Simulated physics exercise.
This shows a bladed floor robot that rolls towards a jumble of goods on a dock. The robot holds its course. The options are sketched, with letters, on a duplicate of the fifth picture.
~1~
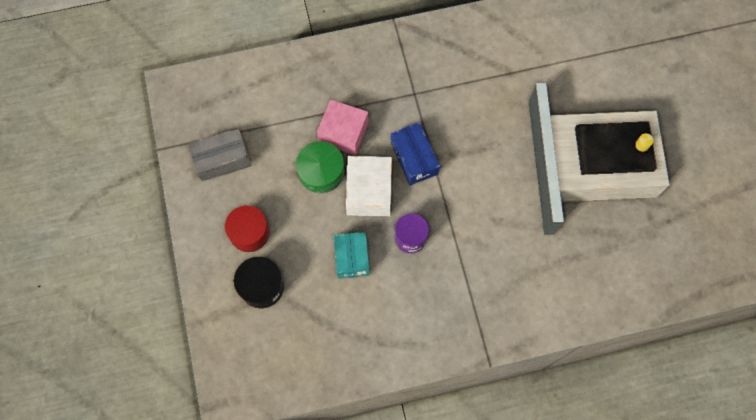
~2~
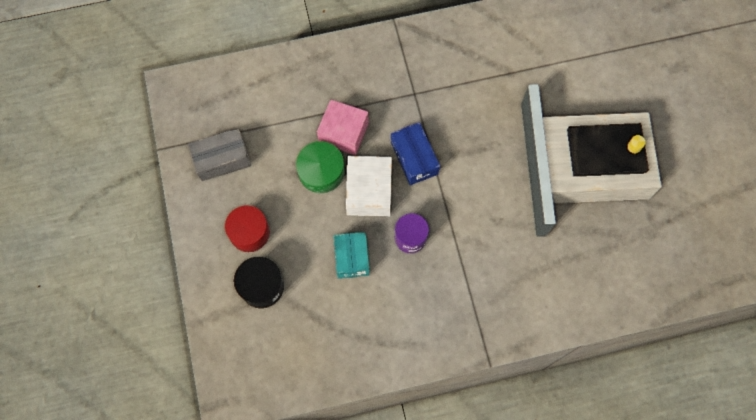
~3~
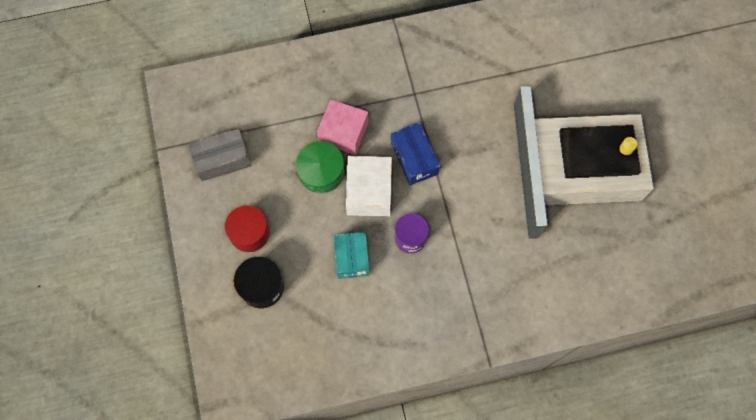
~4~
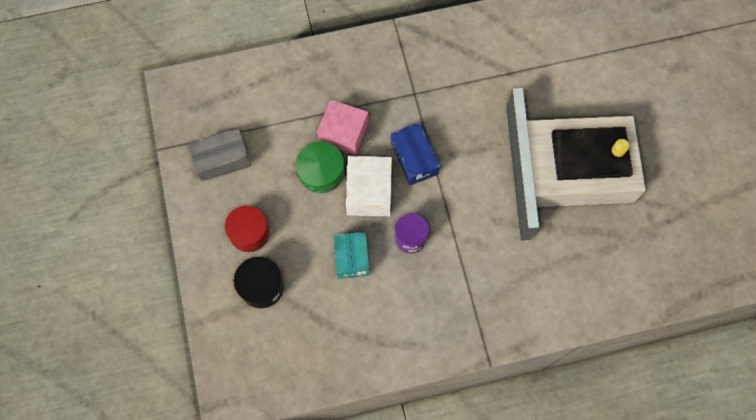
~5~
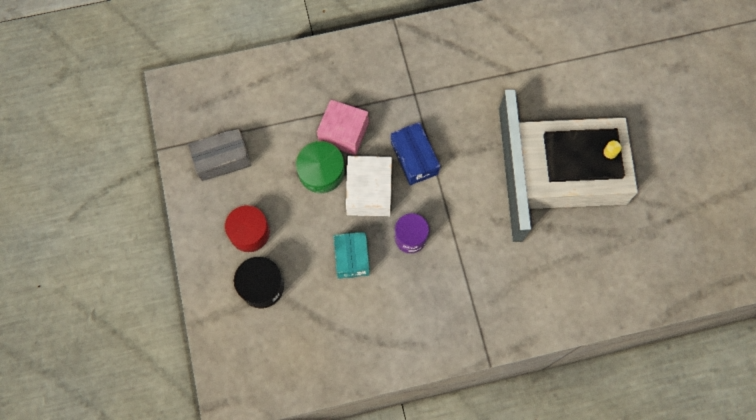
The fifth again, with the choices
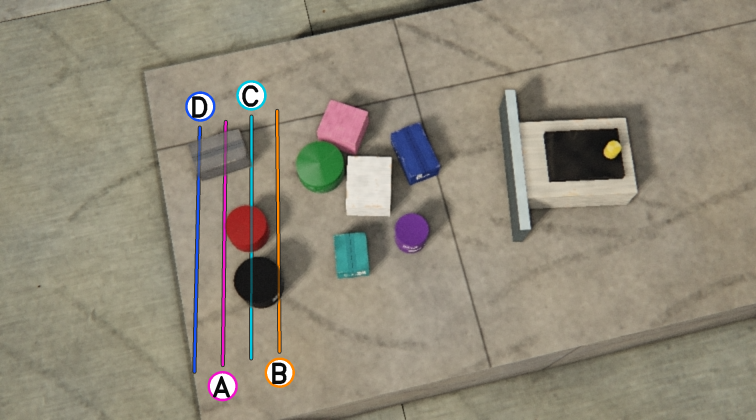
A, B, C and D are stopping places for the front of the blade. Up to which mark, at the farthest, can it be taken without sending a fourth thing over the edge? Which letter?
No fourth one falls up to A.
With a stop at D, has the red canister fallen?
By then, yes.
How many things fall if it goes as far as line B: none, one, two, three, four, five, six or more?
By then, none.
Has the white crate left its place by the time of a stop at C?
Yes.
On the copy, A at (224, 238); B at (278, 226); C at (251, 232); D at (197, 244).
On A. First, robot (474, 178); purple pail (393, 236); green canister (307, 169).
Then, robot (368, 202); red canister (207, 233); grey box (206, 147).
Finally, robot (284, 221); black pail over the edge; red canister over the edge; three fallen.
By contrast, B is within the limit but short; C is within the limit but short; D drops five.
